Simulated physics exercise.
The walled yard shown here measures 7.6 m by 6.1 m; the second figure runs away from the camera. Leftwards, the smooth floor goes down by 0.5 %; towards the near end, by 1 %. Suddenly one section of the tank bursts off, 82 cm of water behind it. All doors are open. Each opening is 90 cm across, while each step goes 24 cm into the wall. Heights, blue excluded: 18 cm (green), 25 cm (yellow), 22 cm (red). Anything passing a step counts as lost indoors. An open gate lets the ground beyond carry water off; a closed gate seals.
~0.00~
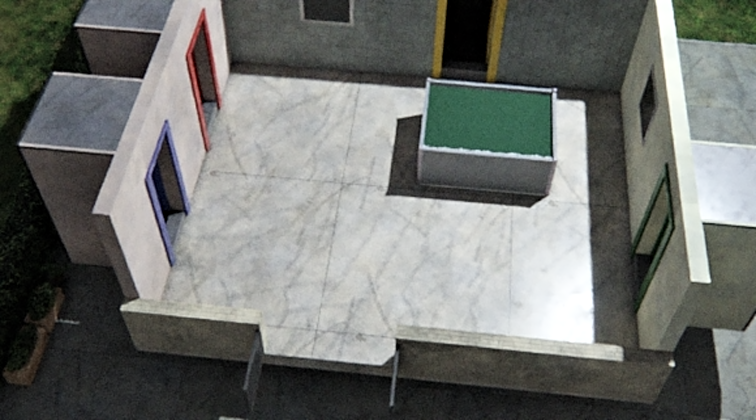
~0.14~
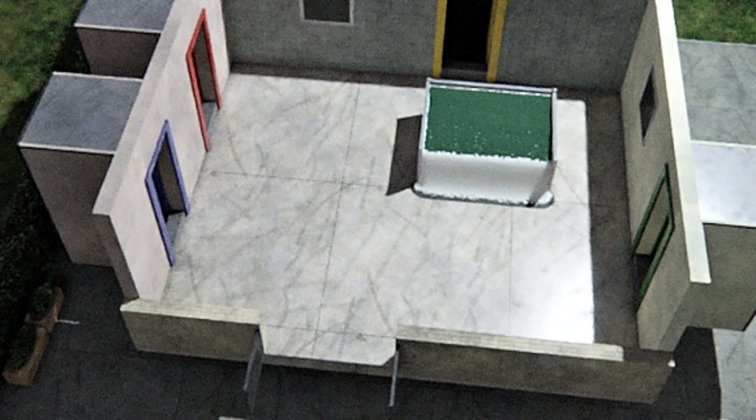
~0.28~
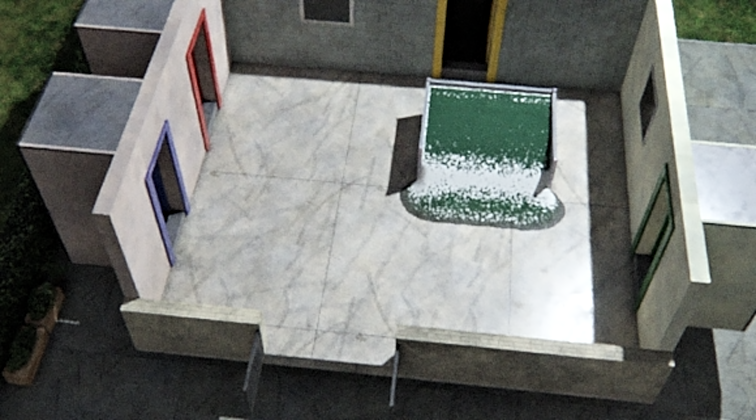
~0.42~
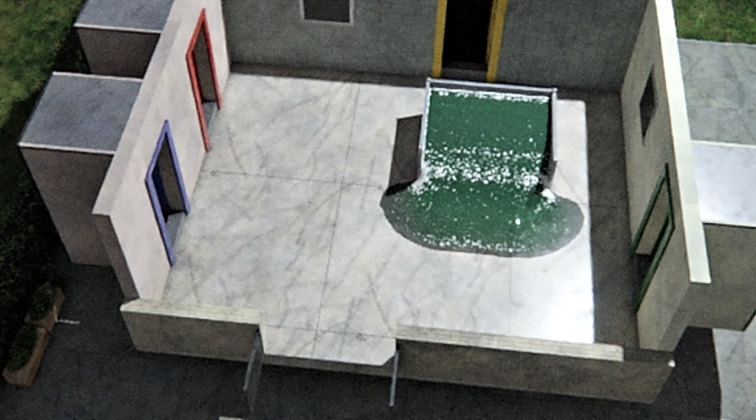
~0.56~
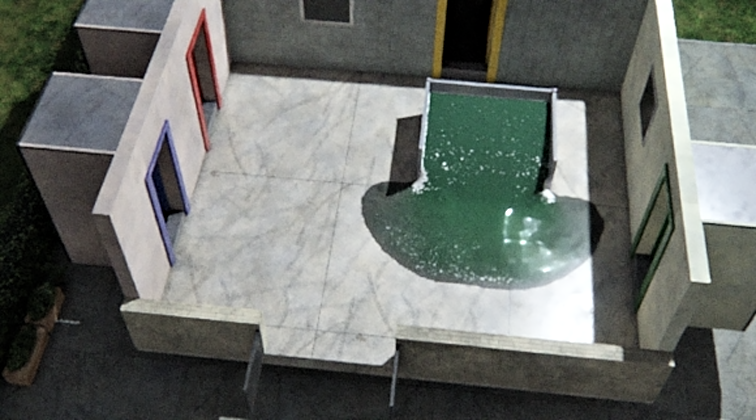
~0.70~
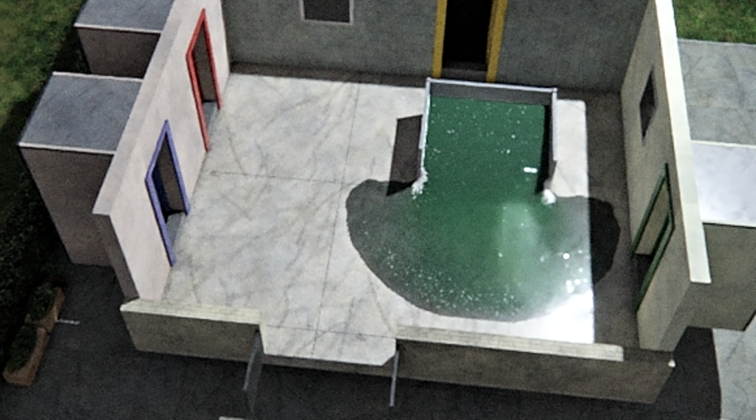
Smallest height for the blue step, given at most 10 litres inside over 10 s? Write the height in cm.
About 8.5 cm.
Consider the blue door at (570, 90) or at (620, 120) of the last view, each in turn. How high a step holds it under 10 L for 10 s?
Around 12.5 and 9.0 cm respectively.
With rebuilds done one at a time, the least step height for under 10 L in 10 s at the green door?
For the green door, about 14.5 cm.
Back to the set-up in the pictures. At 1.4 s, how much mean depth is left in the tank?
Average depth: Approx. 29 cm.
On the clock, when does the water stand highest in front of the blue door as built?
Around 7.0 s, give or take.
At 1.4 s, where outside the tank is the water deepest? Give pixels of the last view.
Around (451, 358).
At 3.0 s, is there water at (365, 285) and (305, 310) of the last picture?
First soaked, then soaked.
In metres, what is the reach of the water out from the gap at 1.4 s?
4.2 m.
After 1.4 s water covers 40 % of the floor, deepest (46 cm) near (451, 358); it has not reached the blue door.
After 3.0 s water covers 45 % of the floor, deepest (32 cm) near (628, 375); it has not reached the blue door.
After 10.0 s water covers 90 % of the floor, deepest (10 cm) near (153, 328); 8 cm at the blue door, 0 litres in over its 15 cm step.
At the blue door as built, the water arrived by 3.9 s and peaked near 12 cm at 6.8 s.
Run again over the same 10 s with other heights there, 24 litres in over 7 cm, 5 litres over 9.5 cm. The limit of 10 litres is kept from about 8.5 cm up.
